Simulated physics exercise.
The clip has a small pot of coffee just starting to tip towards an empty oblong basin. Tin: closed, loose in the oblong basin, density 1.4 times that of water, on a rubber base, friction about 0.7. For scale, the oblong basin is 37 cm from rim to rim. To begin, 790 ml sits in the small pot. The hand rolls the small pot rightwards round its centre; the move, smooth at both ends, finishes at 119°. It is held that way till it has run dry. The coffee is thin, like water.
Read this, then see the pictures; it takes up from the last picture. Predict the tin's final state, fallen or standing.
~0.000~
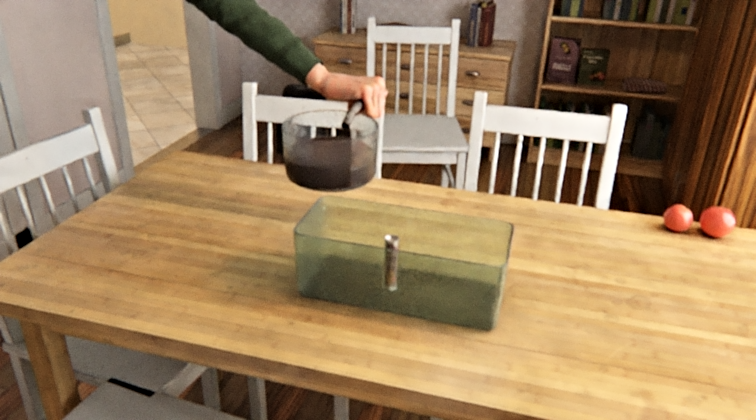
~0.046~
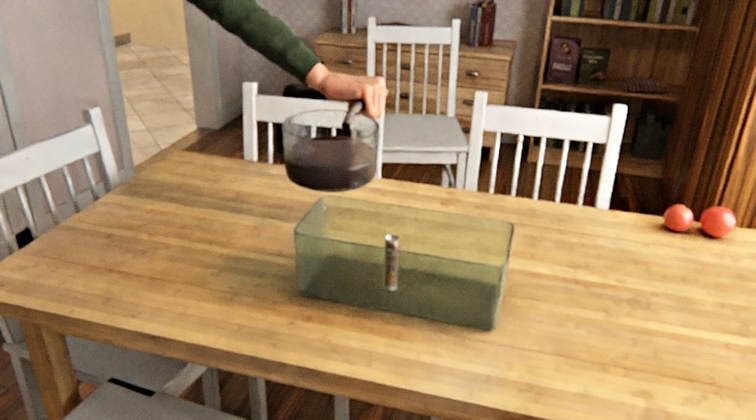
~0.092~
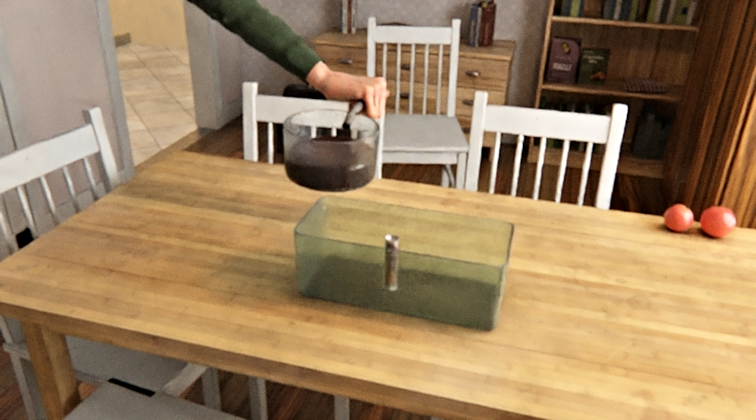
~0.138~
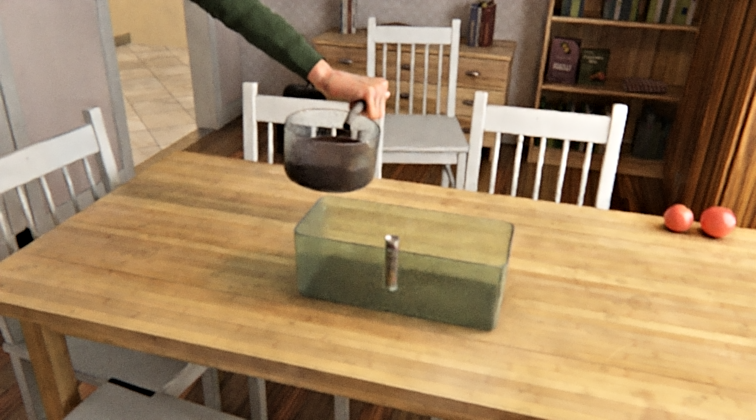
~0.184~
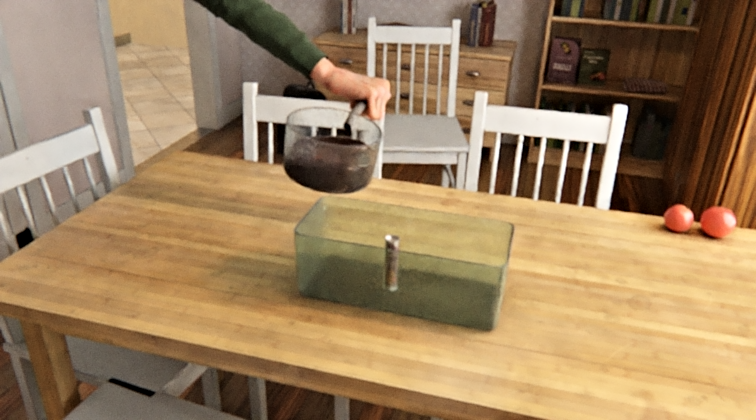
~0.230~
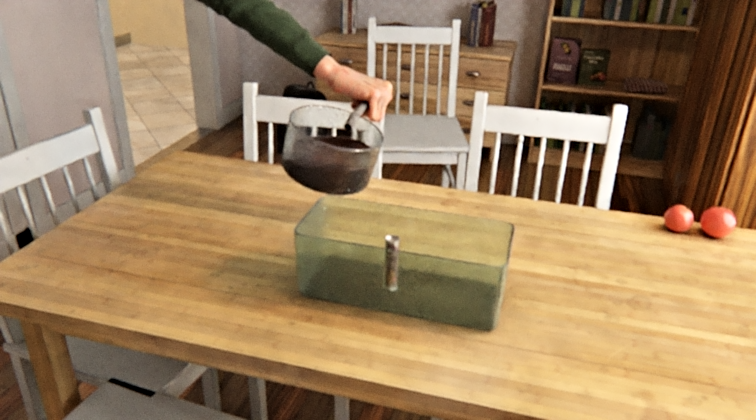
It ends up erect.
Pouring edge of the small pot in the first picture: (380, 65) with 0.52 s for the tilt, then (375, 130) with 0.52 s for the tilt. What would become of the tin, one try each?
In the first try it comes down; in the second it comes down.
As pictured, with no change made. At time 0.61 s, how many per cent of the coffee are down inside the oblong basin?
Fraction in basin: Approx. 6%.
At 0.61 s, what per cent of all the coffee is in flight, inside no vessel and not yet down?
It comes to about 32 percent.
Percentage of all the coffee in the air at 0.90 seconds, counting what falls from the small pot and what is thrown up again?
In-air share: About 8 %.
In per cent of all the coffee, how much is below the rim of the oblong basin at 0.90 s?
82 per cent or thereabouts.
Then, 0.61 s in, the tilt is 79° and 63 per cent is still to pour; the tin stands where it began.
Then, 0.90 s in, the tilt is 115° and 9 per cent is still to pour; the tin stands where it began.
Then, 1.19 s in, the tilt is 119° and 0 per cent is still to pour; the tin leans 7°.
Then, 1.51 s in, the tilt is 119° and 0 per cent is still to pour; the tin stands where it began.
Finally, the tin stands 1 cm from where it began.
